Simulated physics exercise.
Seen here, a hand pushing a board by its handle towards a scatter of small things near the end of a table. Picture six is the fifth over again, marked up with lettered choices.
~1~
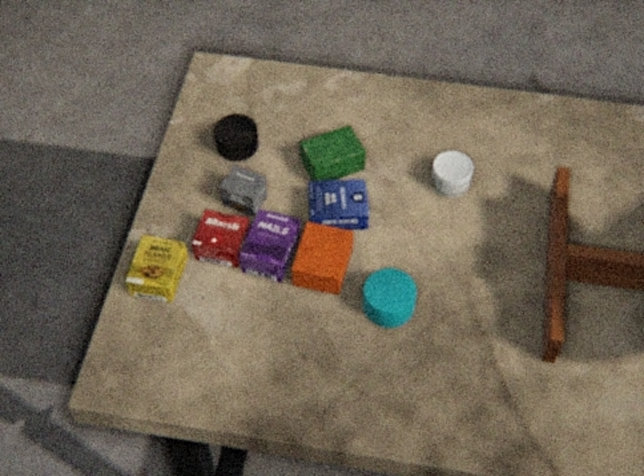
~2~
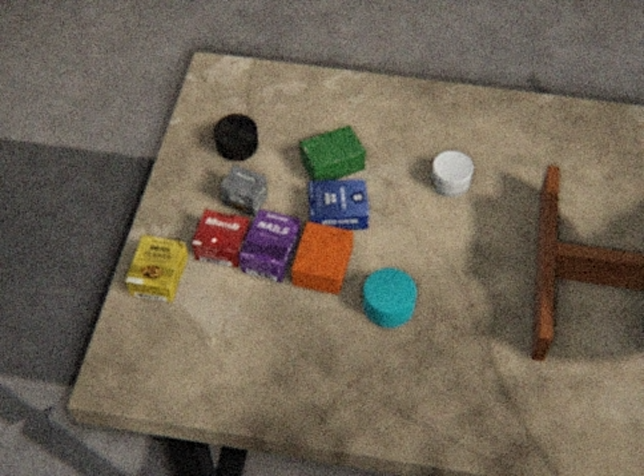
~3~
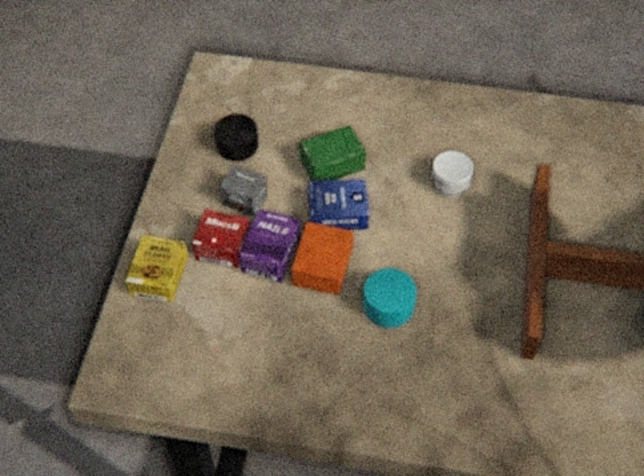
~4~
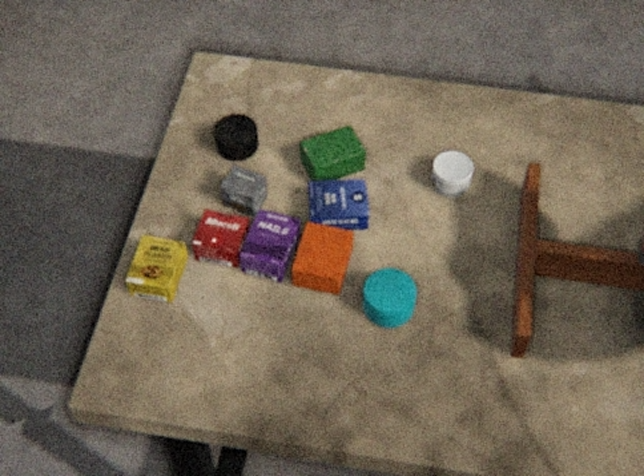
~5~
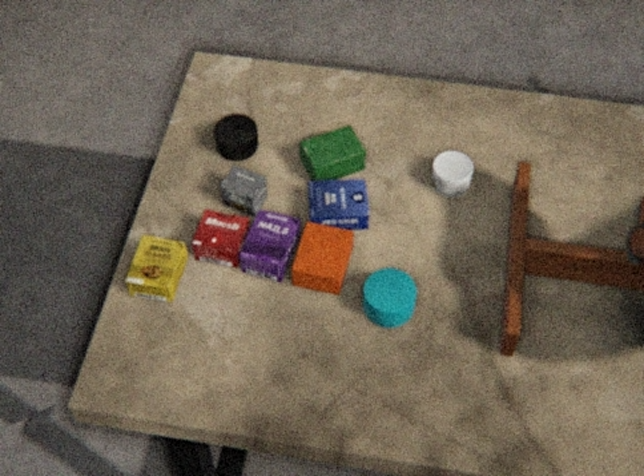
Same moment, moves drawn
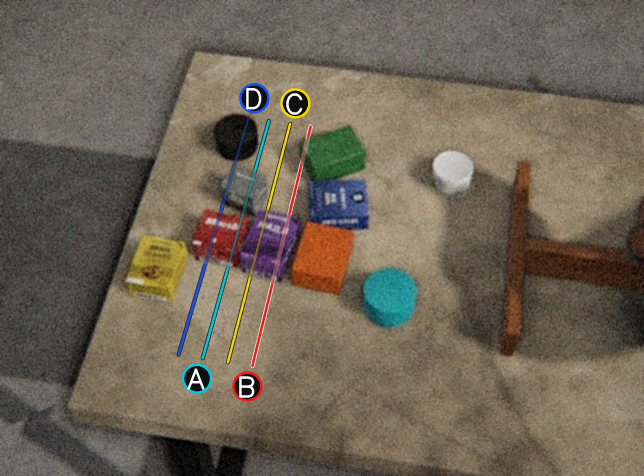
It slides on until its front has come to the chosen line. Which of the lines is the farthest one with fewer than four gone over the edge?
It can go as far as D.
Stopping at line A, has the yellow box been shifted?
Yes.
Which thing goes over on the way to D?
The red packet goes over.
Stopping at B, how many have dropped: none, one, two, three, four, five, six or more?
In all, none.
On the marked copy, A at (239, 229); B at (284, 236); C at (262, 232); D at (217, 226).
With D. Early on, board (409, 227); white jar (393, 167); turquoise pot (367, 295).
Further on, board (301, 212); red packet (181, 197); purple box (210, 224).
At the end, board (218, 201); red packet over the edge; yellow box (114, 271); one fallen.
As for the rest, A is within the limit but short; B is within the limit but short; C is within the limit but short.
